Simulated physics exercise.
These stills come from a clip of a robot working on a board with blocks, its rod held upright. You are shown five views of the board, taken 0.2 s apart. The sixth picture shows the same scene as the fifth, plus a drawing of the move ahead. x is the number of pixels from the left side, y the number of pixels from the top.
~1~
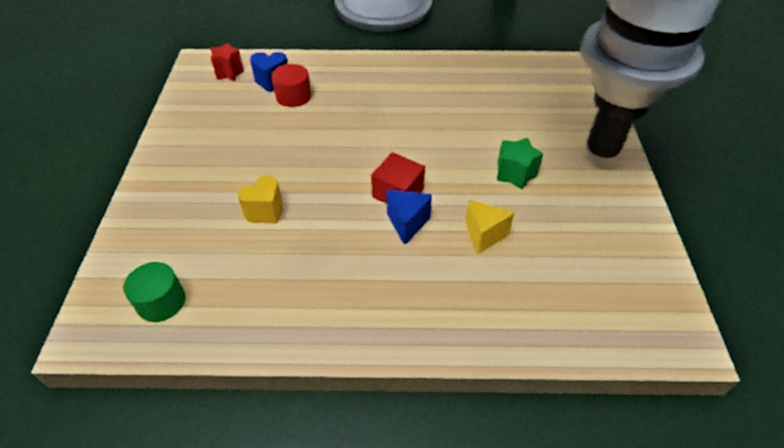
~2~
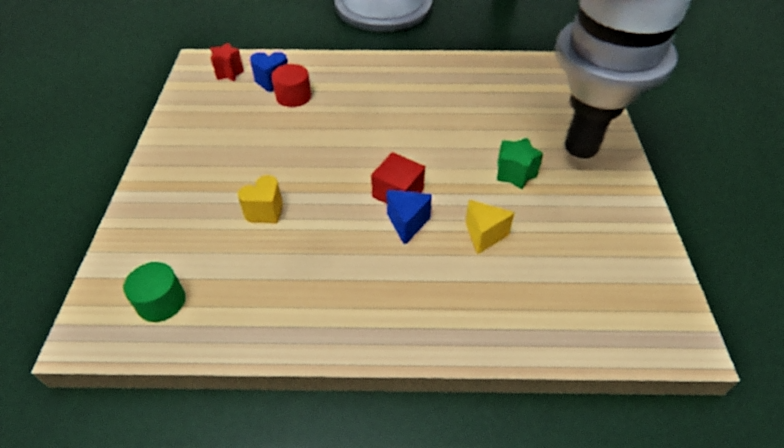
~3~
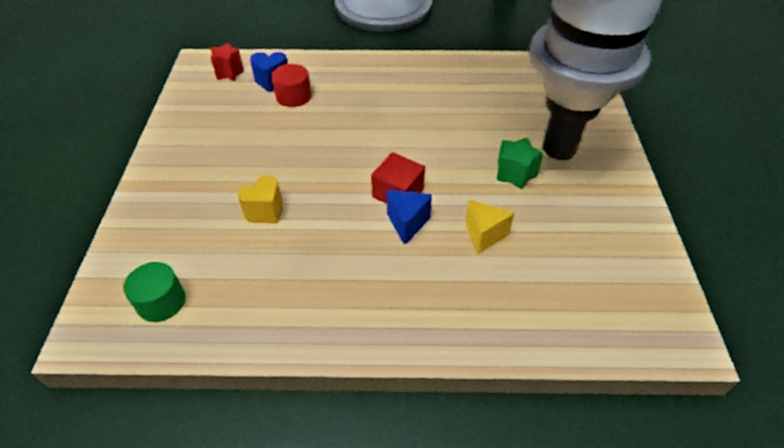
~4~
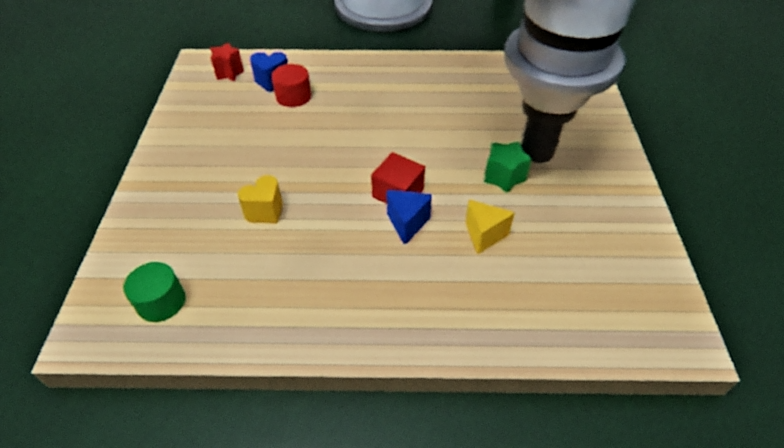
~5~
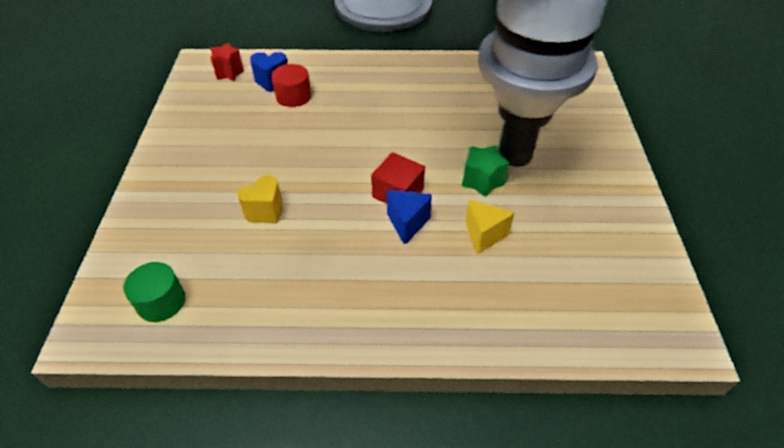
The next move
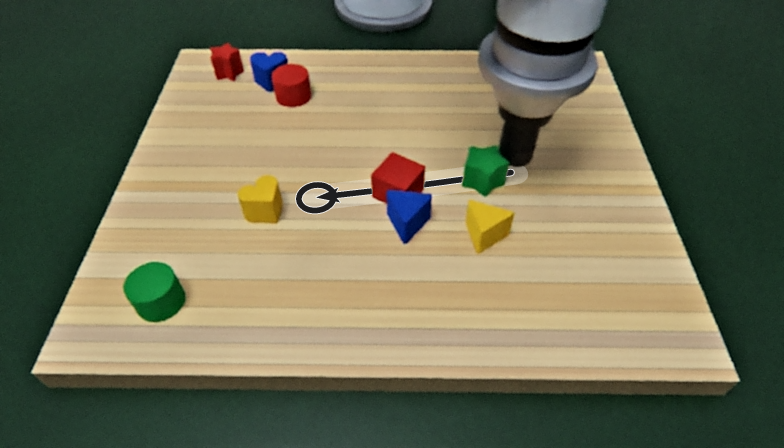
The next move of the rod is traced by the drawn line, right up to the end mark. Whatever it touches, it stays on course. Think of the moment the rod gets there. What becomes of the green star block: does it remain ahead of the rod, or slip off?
It rides in front to the end.
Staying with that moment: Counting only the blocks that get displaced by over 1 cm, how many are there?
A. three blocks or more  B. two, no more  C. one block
It's A.
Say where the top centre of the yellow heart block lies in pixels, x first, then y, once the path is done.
It will likely be found at (207, 201).
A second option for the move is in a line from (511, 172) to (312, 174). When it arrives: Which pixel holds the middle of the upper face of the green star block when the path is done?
If I read the scene right, the answer is (421, 175).
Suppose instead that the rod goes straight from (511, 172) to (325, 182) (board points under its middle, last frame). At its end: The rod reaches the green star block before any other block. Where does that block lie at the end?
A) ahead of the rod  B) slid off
B: Slid off.
The line goes straight from (511, 172) to (316, 197).
The first path, step by step. One third of the way, rod at (449, 165); red square block at (378, 173); green star block at (420, 170).
Two thirds of the way, rod at (383, 174); red square block at (310, 188), turned 15° anticlockwise; green star block at (353, 181), turned 10° anticlockwise.
At the end, rod at (314, 181); yellow heart block at (207, 201); red square block at (242, 208), turned 25° anticlockwise; blue three-sided block unmoved; green star block at (287, 194), turned 30° anticlockwise.
